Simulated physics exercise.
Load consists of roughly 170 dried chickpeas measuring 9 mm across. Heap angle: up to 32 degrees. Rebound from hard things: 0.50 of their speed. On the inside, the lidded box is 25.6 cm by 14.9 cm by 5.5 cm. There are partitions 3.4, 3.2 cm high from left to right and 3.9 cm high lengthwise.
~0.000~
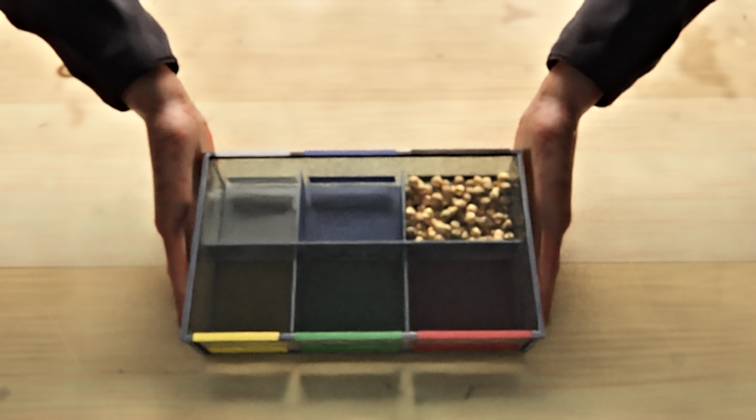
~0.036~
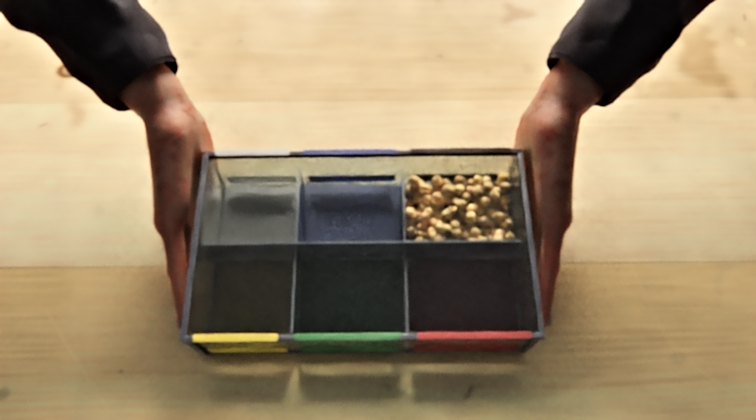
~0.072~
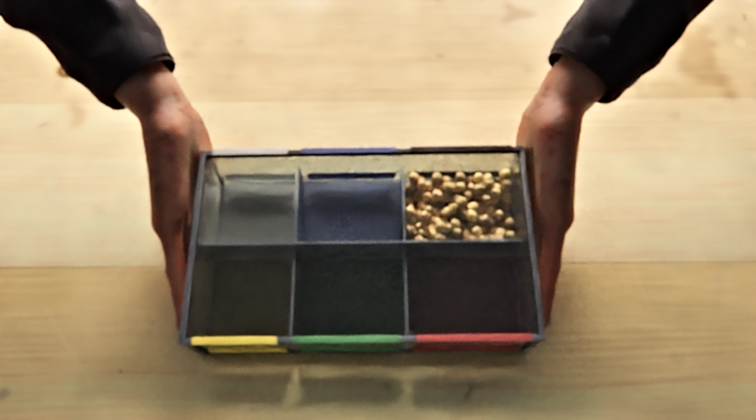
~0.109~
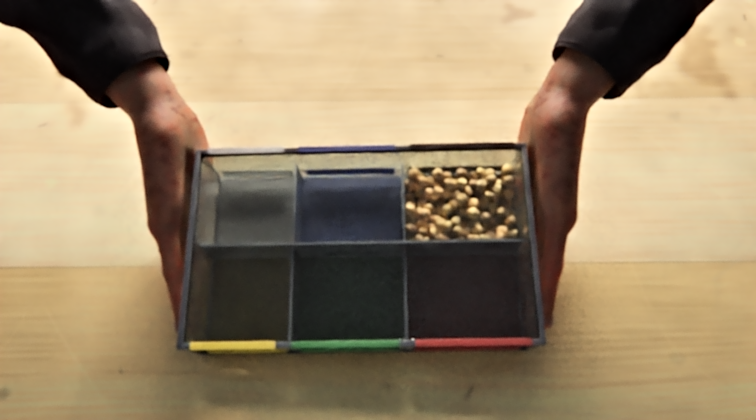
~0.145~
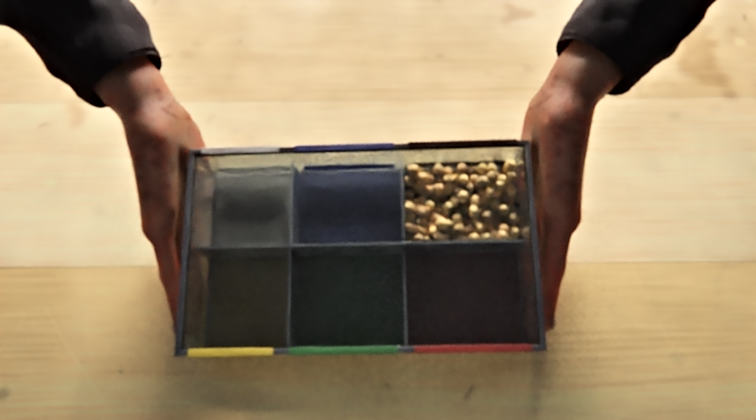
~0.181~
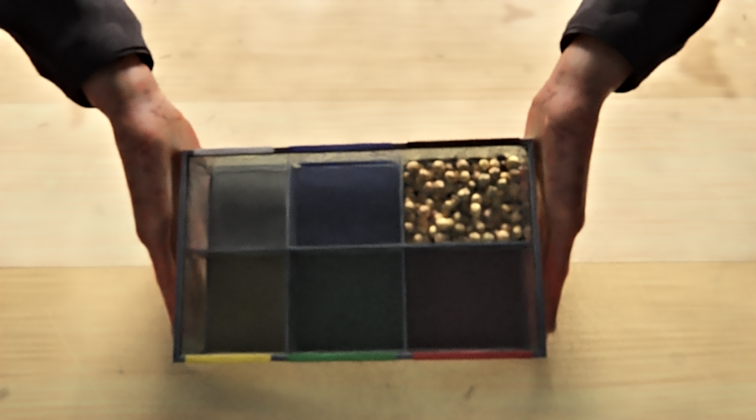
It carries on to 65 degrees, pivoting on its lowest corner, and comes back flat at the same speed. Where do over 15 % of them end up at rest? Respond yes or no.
Red: No; blue: No; green: No; yellow: No; white: No; black: Yes.
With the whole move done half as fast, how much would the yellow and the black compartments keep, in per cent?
In that case yellow 0, black 100.
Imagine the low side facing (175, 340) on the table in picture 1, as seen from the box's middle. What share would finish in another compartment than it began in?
Roughly 35 % of the pieces.
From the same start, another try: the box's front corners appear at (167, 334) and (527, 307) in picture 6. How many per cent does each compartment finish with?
Red 0; blue 25; green 0; yellow 0; white 10; black 65.
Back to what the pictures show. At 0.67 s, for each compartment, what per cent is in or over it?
Red 0 %, blue 0 %, green 0 %, yellow 0 %, white 0 %, black 100 %.
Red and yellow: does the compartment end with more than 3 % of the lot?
Note - red affirmative, yellow negative.
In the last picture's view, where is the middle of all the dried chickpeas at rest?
Centre at rest, approx.: (443, 238) px.
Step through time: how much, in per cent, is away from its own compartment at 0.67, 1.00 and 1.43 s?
Taking the three times in turn, it reads 0, 15 and 15.
After 0.67 s, tilt 64 degrees; black 100 %.
After 1.00 s, tilt 27 degrees; red 10 %, green 5 %, black 85 %.
After 1.43 s, tilt 0 degrees; red 10 %, green 5 %, black 85 %.
At rest (1.9 s), red 10 %, blue 0 %, green 5 %, yellow 0 %, white 0 %, black 85 %.
